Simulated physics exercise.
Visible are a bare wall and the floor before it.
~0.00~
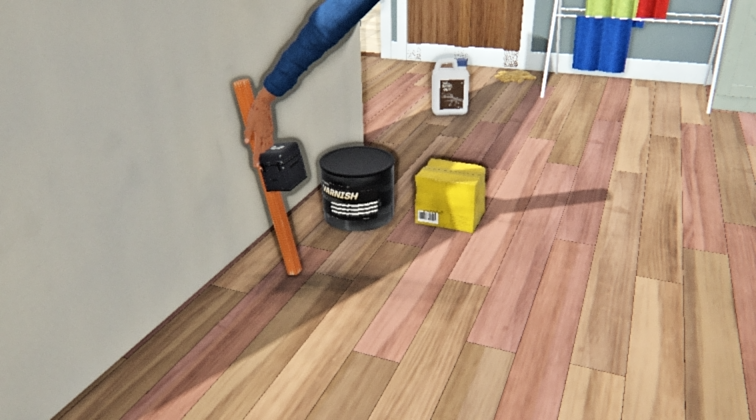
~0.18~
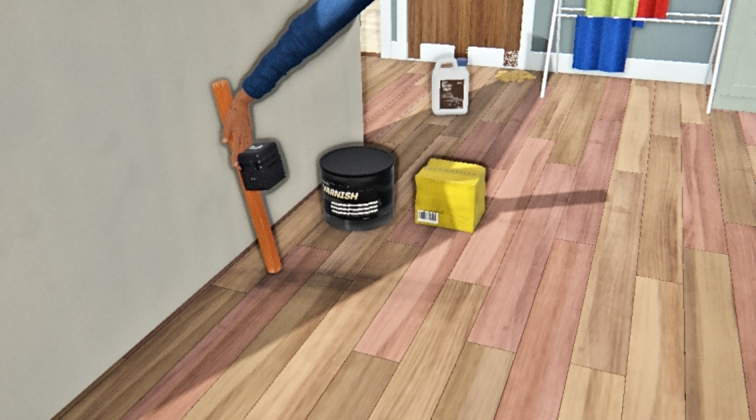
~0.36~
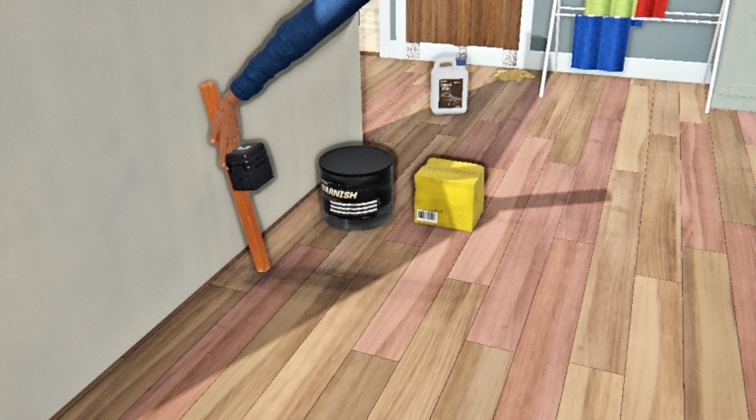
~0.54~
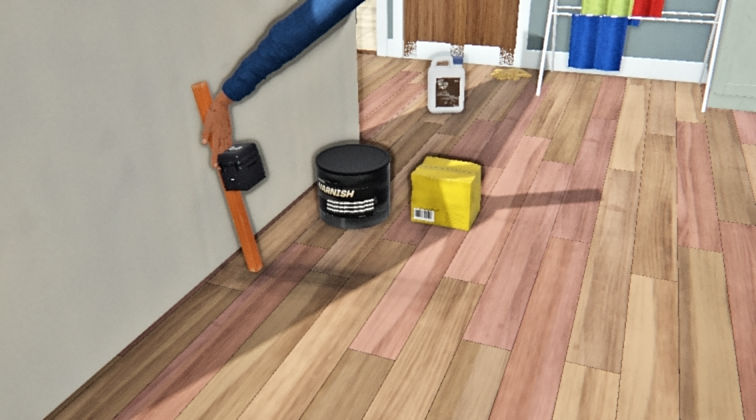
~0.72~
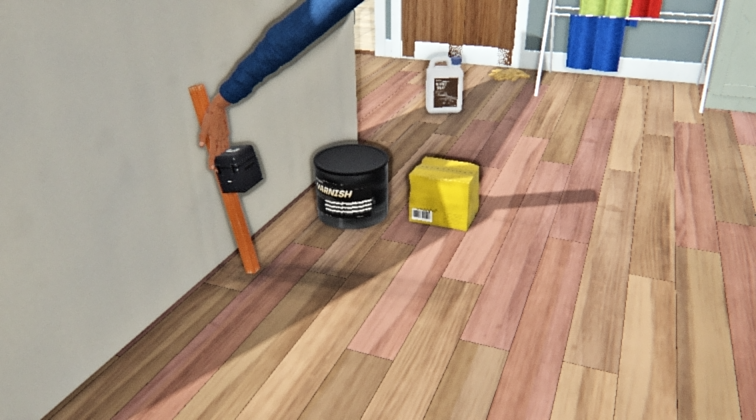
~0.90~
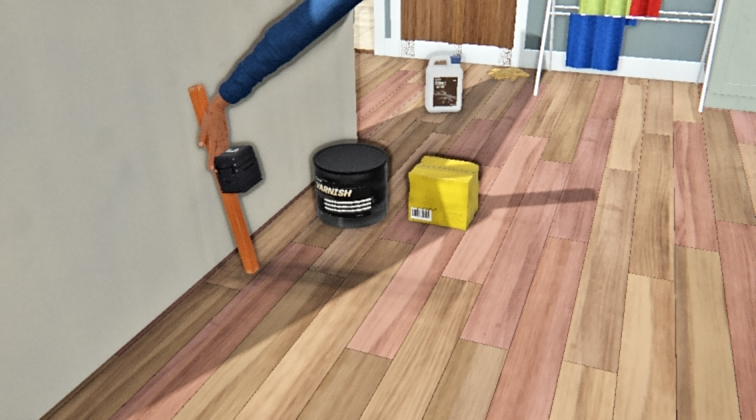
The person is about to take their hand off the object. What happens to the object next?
It stays leaning.
After 1.30 s, nothing has stirred.
After 1.80 s, orange pole resting near (226, 185).
At rest (2.2 s), all 3 in place. Seen from the same camera at the end, orange pole near (226, 185). The pole stays up.
